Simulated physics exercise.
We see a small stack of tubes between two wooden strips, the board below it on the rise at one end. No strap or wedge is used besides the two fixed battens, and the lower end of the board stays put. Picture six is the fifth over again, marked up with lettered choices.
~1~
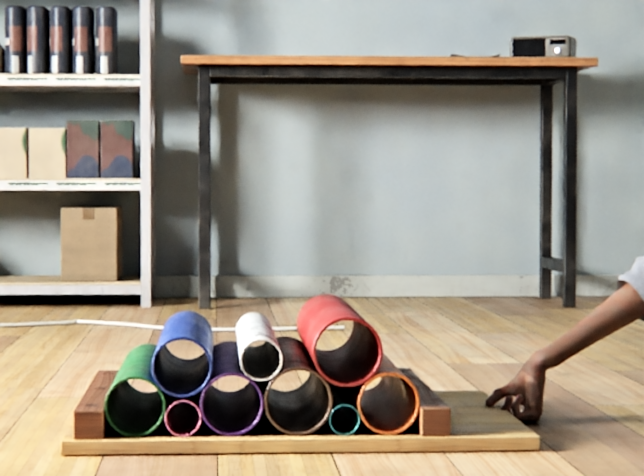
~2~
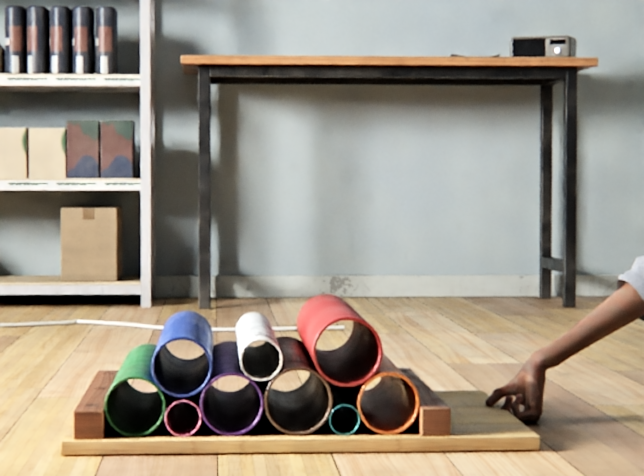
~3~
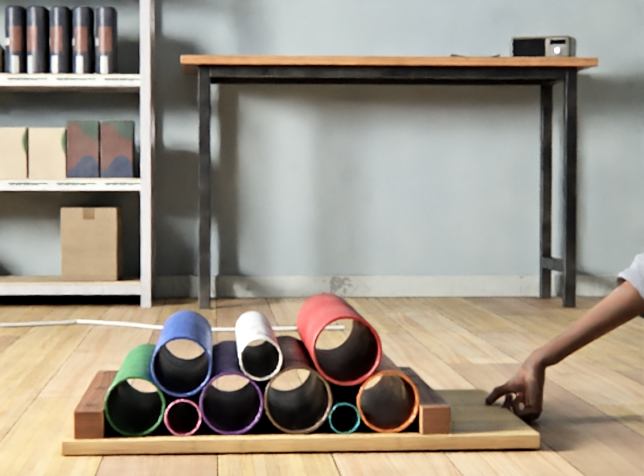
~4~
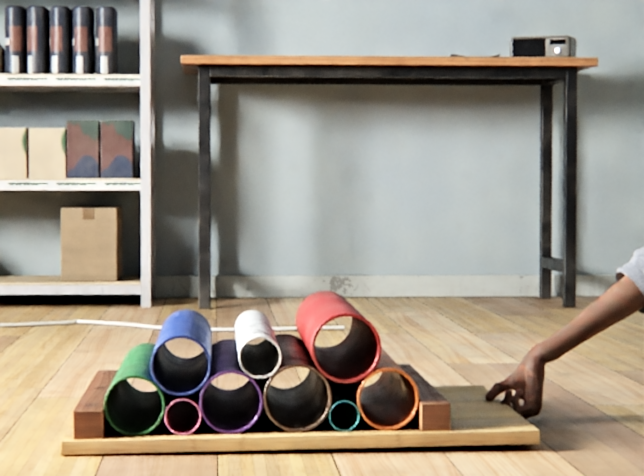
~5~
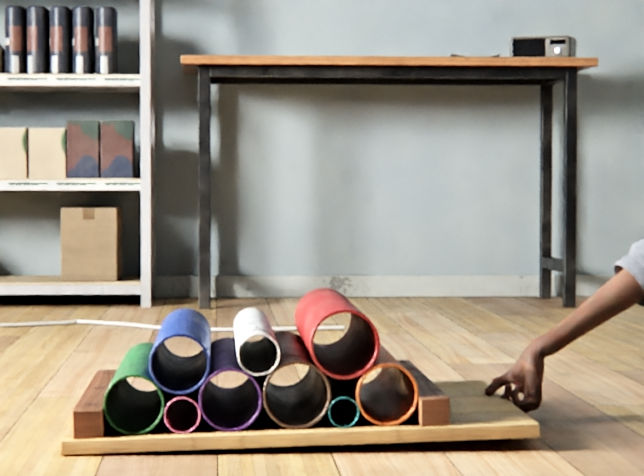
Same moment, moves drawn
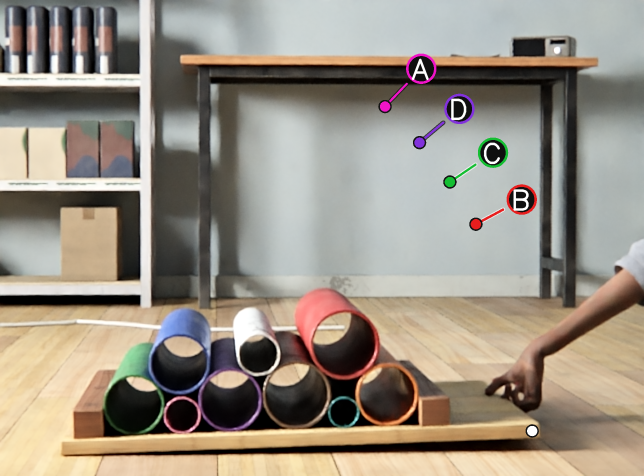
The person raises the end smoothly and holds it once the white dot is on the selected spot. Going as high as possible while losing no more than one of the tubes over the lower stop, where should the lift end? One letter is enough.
Lift it to D and no more.
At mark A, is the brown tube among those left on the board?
The brown tube: Yes.
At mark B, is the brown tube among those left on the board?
Yes, with B.
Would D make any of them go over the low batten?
No, at D.
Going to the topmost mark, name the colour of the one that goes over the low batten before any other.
It is the blue one.
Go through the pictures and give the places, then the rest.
Brown tube (298, 401); turquoise tube (344, 420); orange tube (389, 404), in the first frame.
Orange tube (389, 404); blue tube (182, 367), in the second frame.
Board (294, 405); turquoise tube (344, 418); orange tube (389, 402); purple tube (231, 404), in the third frame.
Board (294, 403); green tube (134, 406); purple tube (231, 402); pink tube (183, 416), in the fourth frame.
Board (294, 401); green tube (134, 405); pink tube (182, 415), in the fifth frame.
On the copy, A at (385, 107); B at (476, 224); C at (450, 182); D at (420, 142); the white dot at (532, 431).
On D. First, board at 21°.
Then, board at 40°.
Finally, board at 40°, none over the low batten.
By contrast, A three over the low batten (blue, white, red); B none over the low batten; C none over the low batten.
